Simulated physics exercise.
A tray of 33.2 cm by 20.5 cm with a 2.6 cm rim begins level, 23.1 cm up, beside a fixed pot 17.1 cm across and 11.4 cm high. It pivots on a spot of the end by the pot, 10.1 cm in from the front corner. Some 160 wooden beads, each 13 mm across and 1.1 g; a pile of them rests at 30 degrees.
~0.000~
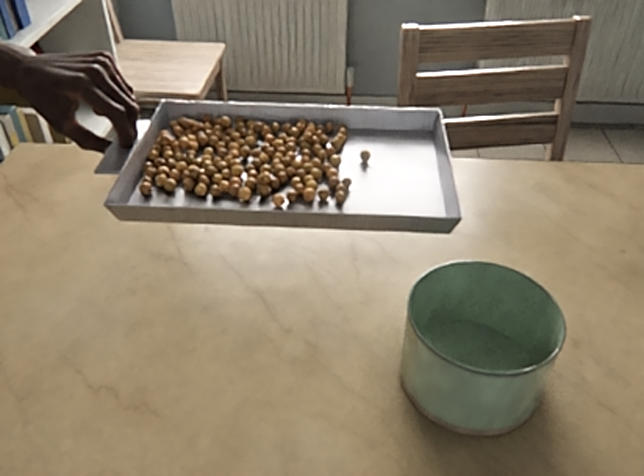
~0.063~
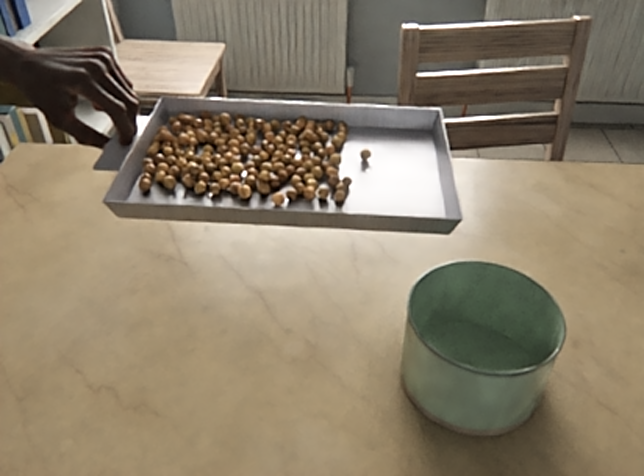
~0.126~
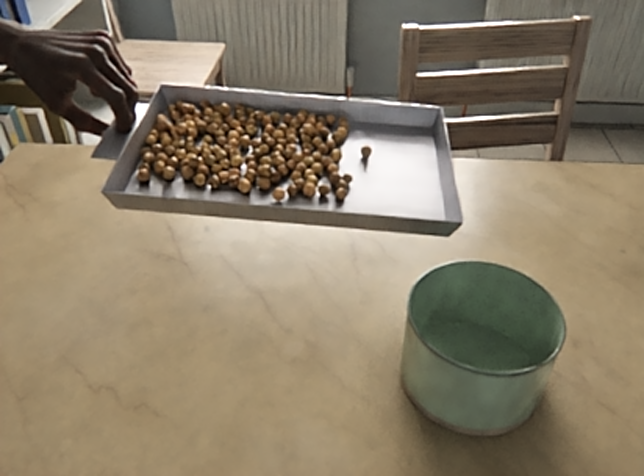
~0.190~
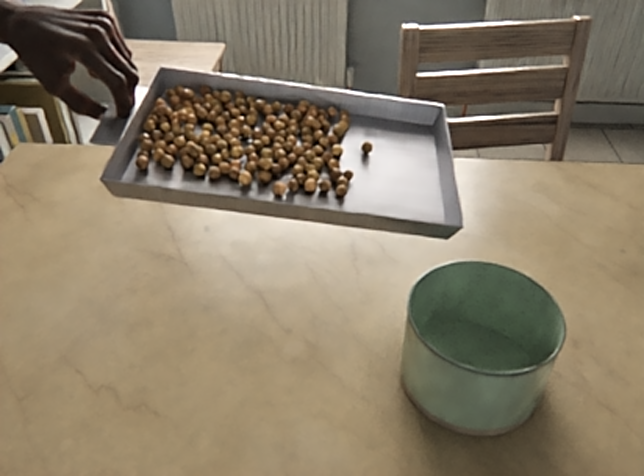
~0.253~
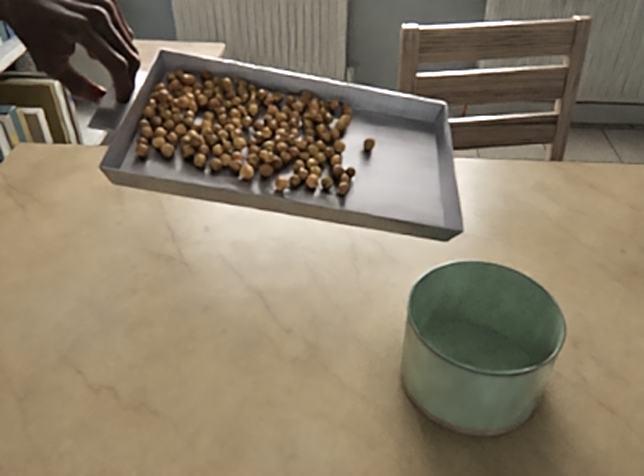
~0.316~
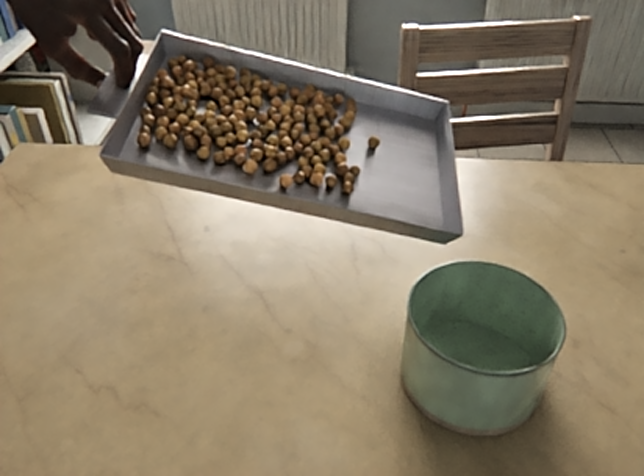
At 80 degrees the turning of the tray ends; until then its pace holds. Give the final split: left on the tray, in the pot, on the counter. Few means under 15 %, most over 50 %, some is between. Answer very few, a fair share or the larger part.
Tray very few, pot the larger part, counter very few.
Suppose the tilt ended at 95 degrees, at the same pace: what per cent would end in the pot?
It would be near 100 per cent.
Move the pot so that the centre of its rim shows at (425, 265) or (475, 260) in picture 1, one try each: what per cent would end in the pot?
Some 40 and 20 per cent.
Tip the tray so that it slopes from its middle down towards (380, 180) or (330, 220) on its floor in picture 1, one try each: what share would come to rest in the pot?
Some 70 and 35 per cent.
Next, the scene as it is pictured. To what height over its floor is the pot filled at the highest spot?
About 3.5 cm.
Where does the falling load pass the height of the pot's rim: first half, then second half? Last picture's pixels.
First near (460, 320), later near (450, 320).
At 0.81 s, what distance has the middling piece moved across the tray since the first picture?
About 18 cm.
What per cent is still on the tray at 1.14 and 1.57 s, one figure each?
In turn: 75, 25.
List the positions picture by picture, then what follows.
Tray tilt 0 degrees, front corners at (114, 200) and (453, 213); middle of the pieces at (245, 153); pot at (485, 311), in the first frame.
Tray tilt 1 degrees, front corners at (113, 196) and (453, 214); middle of the pieces at (245, 150), in the second frame.
Tray tilt 4 degrees, front corners at (112, 187) and (454, 217), lowest corner right front; middle of the pieces at (245, 142), in the third frame.
Tray tilt 8 degrees, front corners at (110, 175) and (455, 220), lowest corner right front; middle of the pieces at (245, 132), in the fourth frame.
Tray tilt 12 degrees, front corners at (110, 163) and (455, 224), lowest corner right front; middle of the pieces at (247, 123), in the fifth frame.
Tray tilt 16 degrees, front corners at (110, 151) and (456, 227), lowest corner right front; middle of the pieces at (251, 114); pot at (485, 311). The tray's pace is about 60 degrees a second, in the sixth frame.
After 0.81 s, tilt 46 degrees; the tray holds 95 %, the pot 0 %.
After 1.14 s, tilt 67 degrees; the tray holds 75 %, the pot 25 %.
After 1.57 s, tilt 80 degrees; the tray holds 25 %, the pot 60 %.
By 2.9 s all is still; tray 0 %, pot 95 %, counter 0 %.
